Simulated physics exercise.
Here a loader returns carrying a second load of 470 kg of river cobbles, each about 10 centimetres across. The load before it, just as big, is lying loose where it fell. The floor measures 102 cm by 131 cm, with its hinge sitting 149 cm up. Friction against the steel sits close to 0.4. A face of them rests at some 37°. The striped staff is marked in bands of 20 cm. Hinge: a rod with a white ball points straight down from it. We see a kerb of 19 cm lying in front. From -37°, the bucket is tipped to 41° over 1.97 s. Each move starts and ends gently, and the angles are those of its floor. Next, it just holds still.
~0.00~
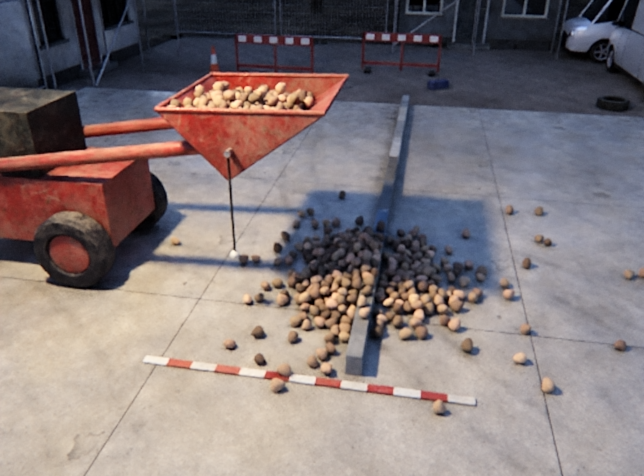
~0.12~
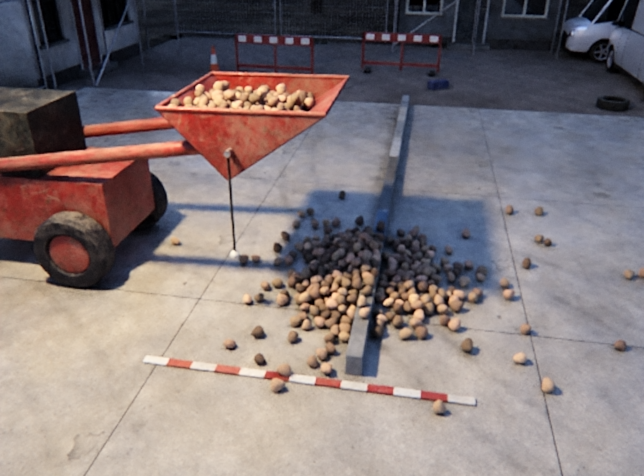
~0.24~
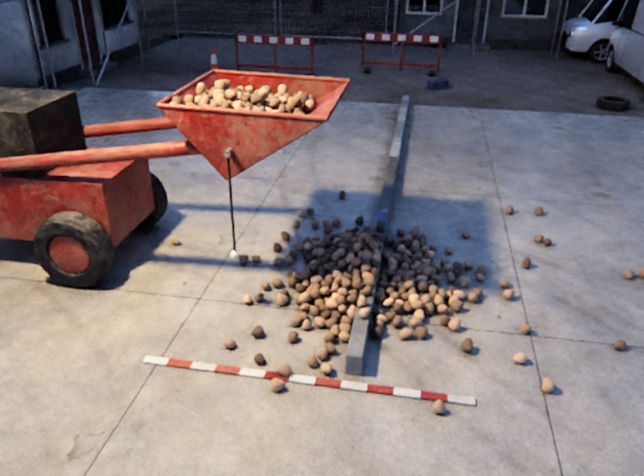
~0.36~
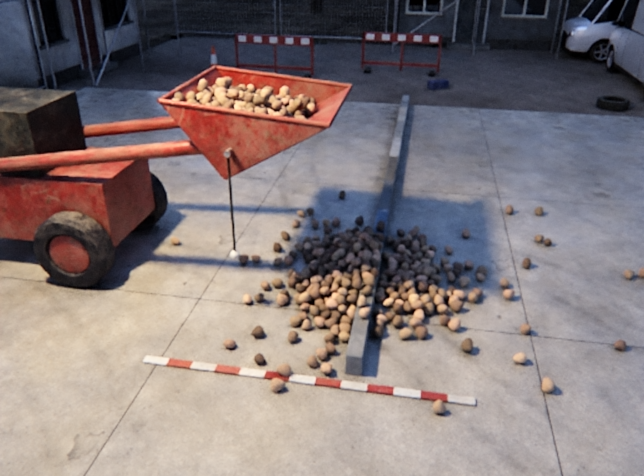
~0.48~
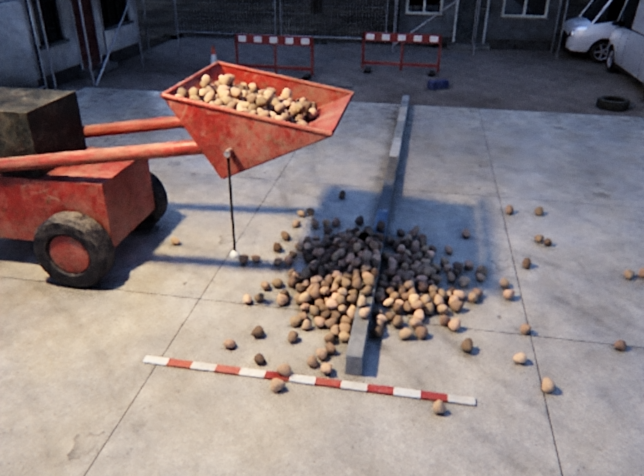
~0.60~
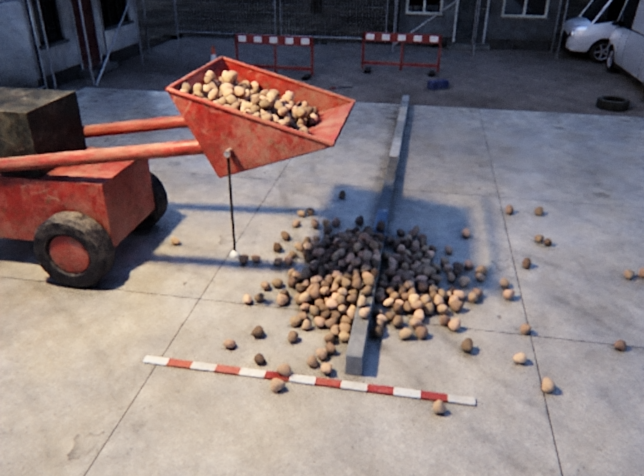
A red bucket heaped with tan and brown stones, held on two arms of a red wheeled machine at left, tilts slowly, its right lip dipping as its load shifts slightly. Below and right, a loose pile of similar stones lies still across a long grey kerb, behind a red-and-white striped pole. The fixed, raised view looks down on a concrete yard with barriers, fencing and a white vehicle behind.
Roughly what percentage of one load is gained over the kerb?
Roughly 33 per cent.
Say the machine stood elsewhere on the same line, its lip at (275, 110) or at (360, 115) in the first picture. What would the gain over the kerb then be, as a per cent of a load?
Case one about 0 %, case two about 75 %.
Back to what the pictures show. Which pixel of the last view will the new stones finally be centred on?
They settle centred around (351, 266).
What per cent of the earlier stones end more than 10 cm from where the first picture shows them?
15 per cent.
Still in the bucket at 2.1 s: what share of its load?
Roughly 25 per cent of its load.
After 1.5 s the floor is at 29°; in per cent of one load, 97 in the bucket, 69 on this side of the kerb, 33 over the kerb; the foremost stones are at (565, 252).
After 2.1 s the floor is at 41°; in per cent of one load, 25 in the bucket, 135 on this side of the kerb, 40 over the kerb; the foremost stones are at (565, 252).
After 2.4 s the floor is at 41°; in per cent of one load, 0 in the bucket, 145 on this side of the kerb, 55 over the kerb; the foremost stones are at (565, 252).
After 5.2 s the floor is at 41°; in per cent of one load, 0 in the bucket, 134 on this side of the kerb, 66 over the kerb; the foremost stones are at (574, 265). Net gain over the kerb, 33.
